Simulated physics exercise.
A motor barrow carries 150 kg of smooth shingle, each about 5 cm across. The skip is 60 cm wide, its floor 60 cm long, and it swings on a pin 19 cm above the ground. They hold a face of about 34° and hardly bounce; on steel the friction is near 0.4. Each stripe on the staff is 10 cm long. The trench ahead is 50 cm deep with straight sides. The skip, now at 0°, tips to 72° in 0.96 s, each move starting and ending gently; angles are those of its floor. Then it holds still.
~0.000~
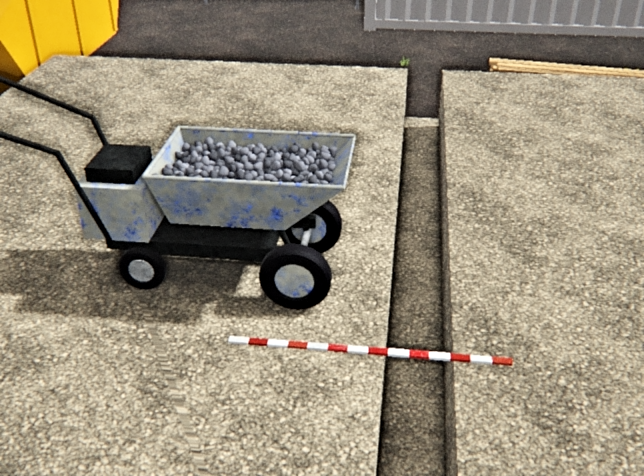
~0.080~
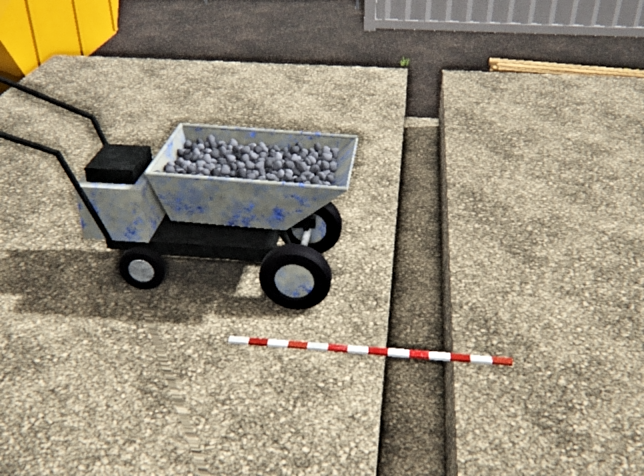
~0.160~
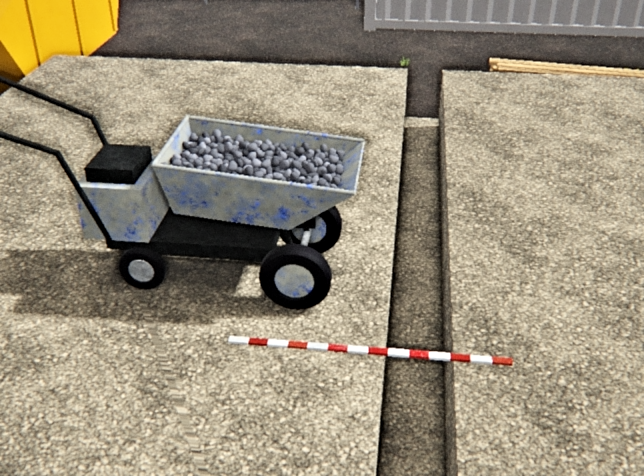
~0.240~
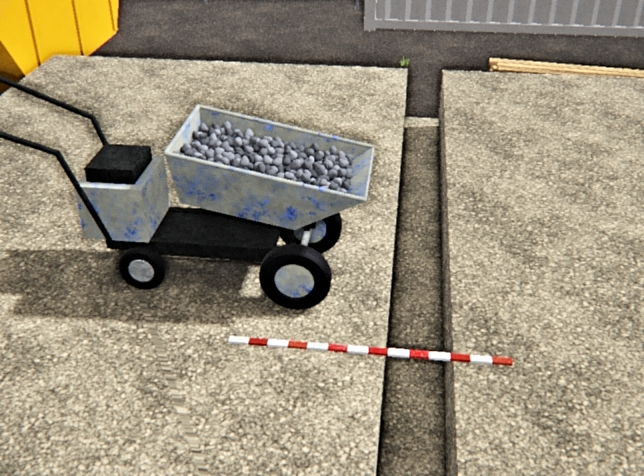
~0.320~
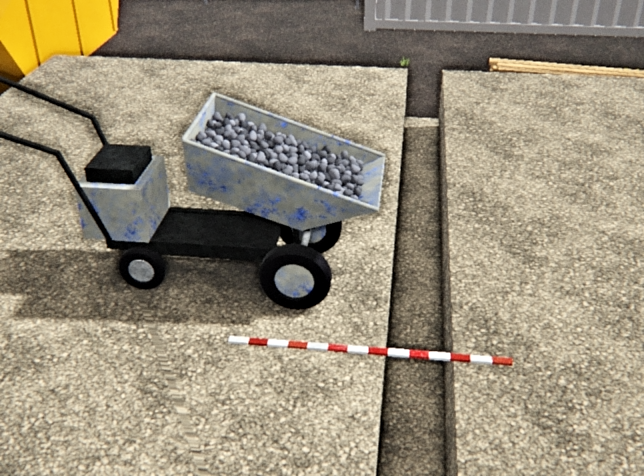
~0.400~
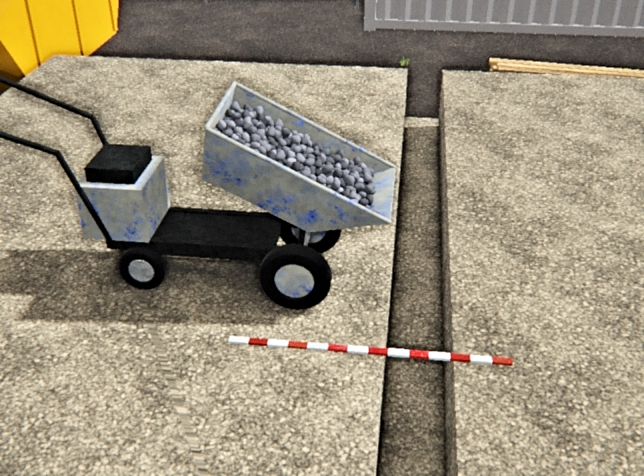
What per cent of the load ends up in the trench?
Roughly 53 per cent ends in the trench.
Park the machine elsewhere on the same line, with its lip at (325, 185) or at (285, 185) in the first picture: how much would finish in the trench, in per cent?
First some 75, then 85 per cent.
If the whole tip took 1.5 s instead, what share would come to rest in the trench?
Then about 55 per cent.
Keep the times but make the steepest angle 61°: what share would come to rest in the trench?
It would be near 45 per cent.
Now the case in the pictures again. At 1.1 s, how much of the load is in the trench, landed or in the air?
Some 30 per cent.
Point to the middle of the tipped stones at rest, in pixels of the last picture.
Their middle is at about (442, 339).
After 0.7 s the floor is at 61°; 100 % in the skip; the foremost stones are at (422, 254).
After 1.1 s the floor is at 72°; 44 % in the skip, 29 % in the trench, 27 % past the trench; the foremost stones are at (524, 301).
After 1.4 s the floor is at 72°; 6 % in the skip, 48 % in the trench, 47 % past the trench; the foremost stones are at (641, 300).
After 3.4 s the floor is at 72°; 0 % in the skip, 53 % in the trench, 47 % past the trench; the foremost stones are past the picture's edge.
